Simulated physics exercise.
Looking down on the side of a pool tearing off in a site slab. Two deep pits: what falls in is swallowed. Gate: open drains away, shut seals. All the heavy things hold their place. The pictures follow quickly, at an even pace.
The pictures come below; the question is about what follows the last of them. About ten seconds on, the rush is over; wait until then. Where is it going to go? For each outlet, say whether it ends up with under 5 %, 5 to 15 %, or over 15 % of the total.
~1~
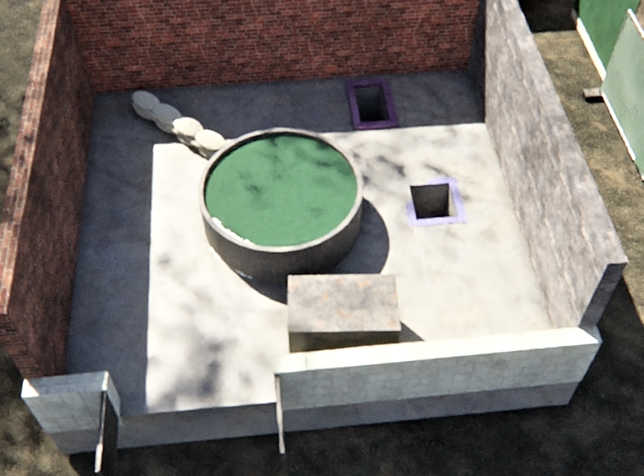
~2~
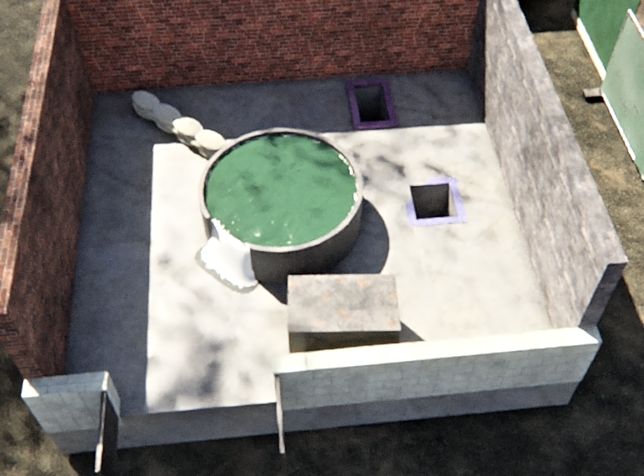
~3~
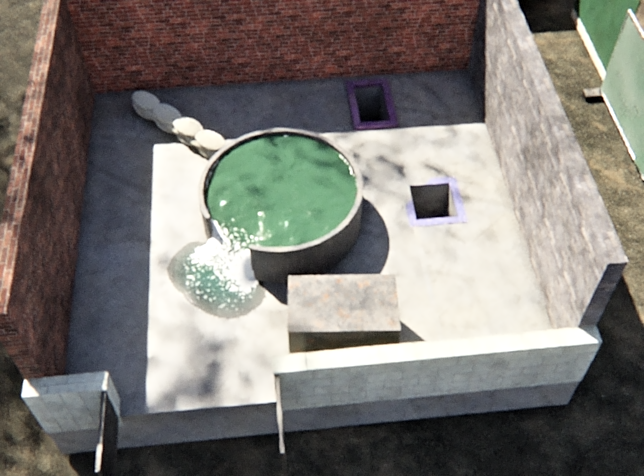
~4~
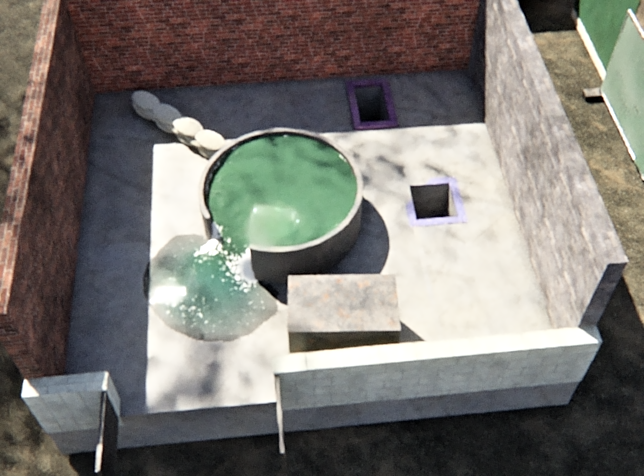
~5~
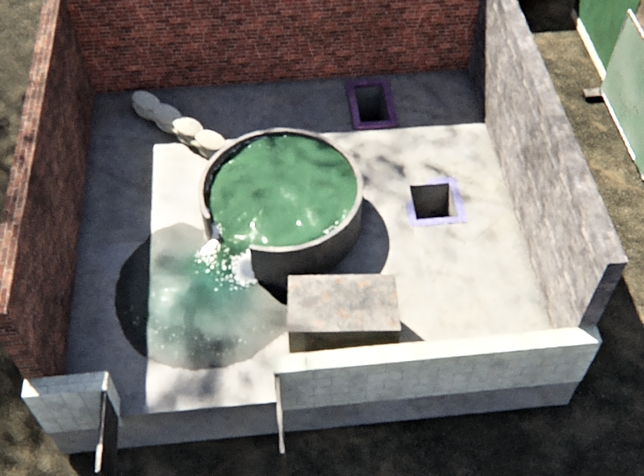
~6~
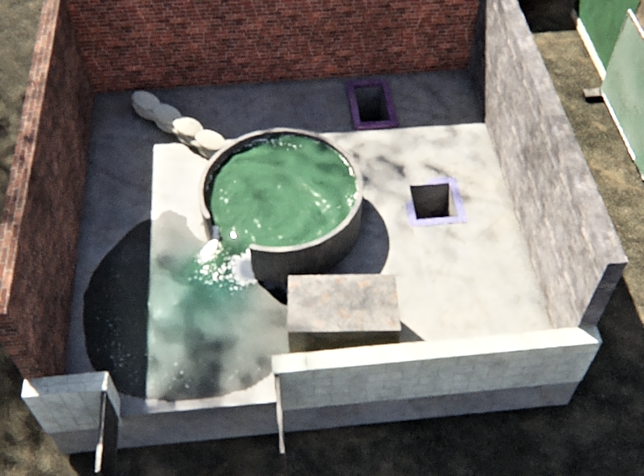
At the end, the gate will get a big slice beyond fifteen per cent; the blue pit will get a thin slice beneath five per cent; the purple pit will get a thin slice beneath five per cent.
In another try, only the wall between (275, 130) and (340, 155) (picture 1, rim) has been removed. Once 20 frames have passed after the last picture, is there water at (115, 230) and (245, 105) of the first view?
In order: Spared and swamped.
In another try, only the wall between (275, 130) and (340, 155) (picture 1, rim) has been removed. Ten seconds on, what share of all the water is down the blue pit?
Blue 4 %.
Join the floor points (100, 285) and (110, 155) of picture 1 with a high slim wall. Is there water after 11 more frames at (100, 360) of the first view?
Soaked.
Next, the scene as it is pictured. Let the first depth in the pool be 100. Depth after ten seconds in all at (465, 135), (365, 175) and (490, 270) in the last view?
Going place by place: 0 %, 0 % and 0 %.
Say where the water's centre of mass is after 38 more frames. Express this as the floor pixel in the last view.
At roughly (219, 242).
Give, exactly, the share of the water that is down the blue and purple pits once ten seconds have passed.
Around 0 per cent, then around 0 per cent.
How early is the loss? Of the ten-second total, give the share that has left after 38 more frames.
It comes to around 70 per cent.
A moment on, water covers 20 % of the floor; the gate 3 %, the blue pit 0 %, the purple pit 0 %.
Next, water covers 25 % of the floor; the gate 10 %, the blue pit 0 %, the purple pit 0 %.
Then, water covers 30 % of the floor; the gate 20 %, the blue pit 0 %, the purple pit 0 %.
Later, water covers 40 % of the floor; the gate 36 %, the blue pit 0 %, the purple pit 0 %.
In the end, water covers 50 % of the floor; the gate 51 %, the blue pit 0 %, the purple pit 0 %.
